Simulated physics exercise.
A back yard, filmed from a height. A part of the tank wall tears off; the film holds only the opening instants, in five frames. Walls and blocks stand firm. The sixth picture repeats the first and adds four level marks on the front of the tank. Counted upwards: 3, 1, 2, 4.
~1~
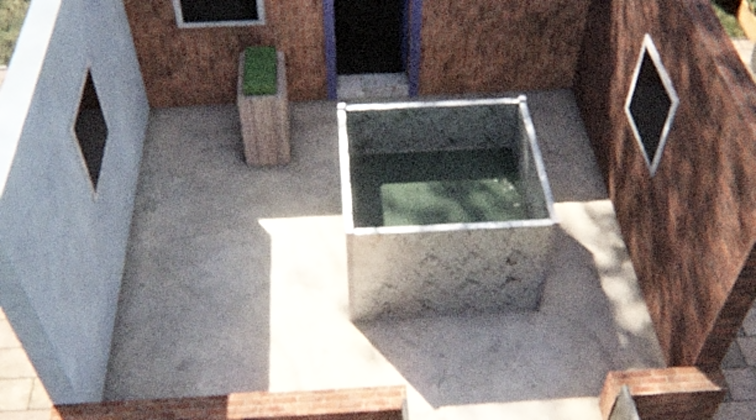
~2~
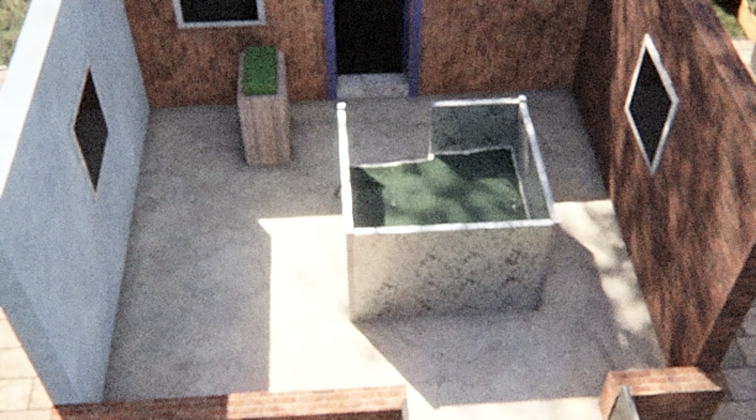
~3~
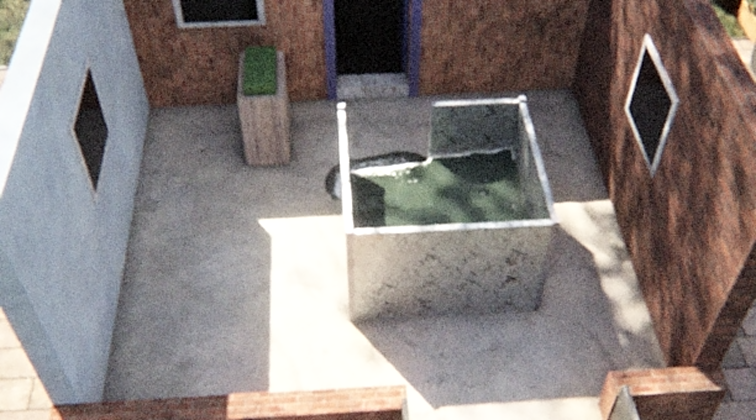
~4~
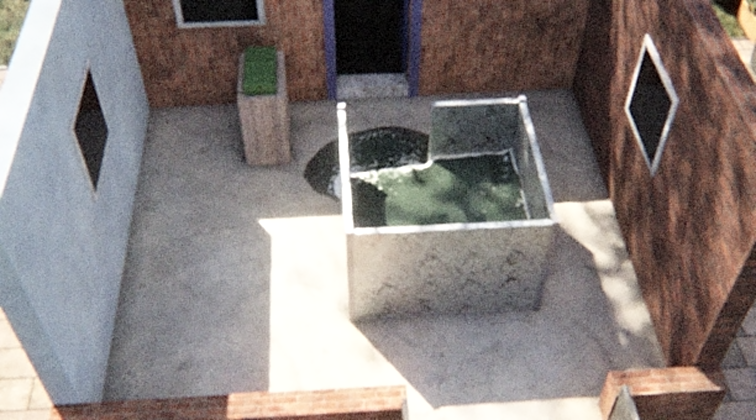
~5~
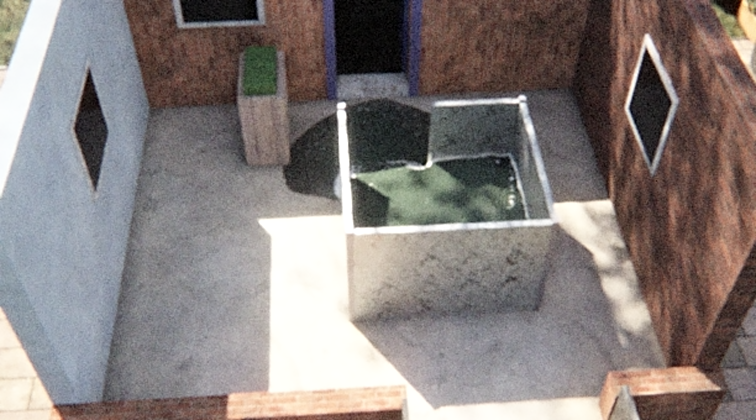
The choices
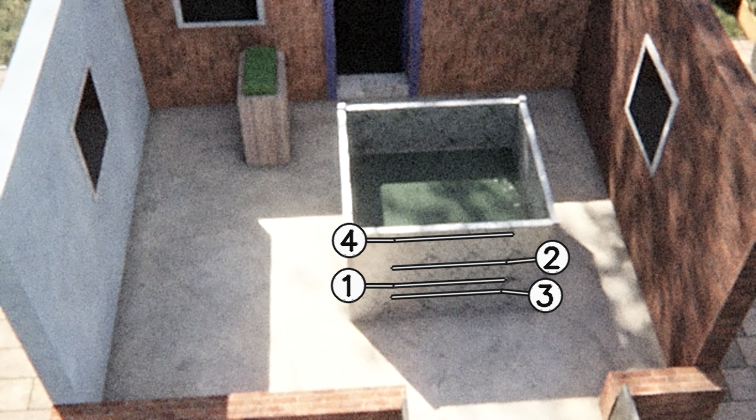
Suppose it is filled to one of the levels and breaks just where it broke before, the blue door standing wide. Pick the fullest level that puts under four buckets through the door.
Use line 3.
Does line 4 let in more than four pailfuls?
Yes.
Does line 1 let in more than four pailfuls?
Yes, that goes wrong.
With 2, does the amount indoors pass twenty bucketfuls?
Yes, clearly.
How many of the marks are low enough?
One.
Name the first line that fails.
Line 1.
On the marked copy, 1 at (448, 282); 2 at (450, 265); 3 at (447, 294); 4 at (453, 237); from the bottom up 3, 1, 2, 4.
For line 1, about 12 bucketfuls get in.
For line 2, dozens of bucketfuls pour in.
For line 3, a bucket or two gets in.
For line 4, dozens of bucketfuls pour in.
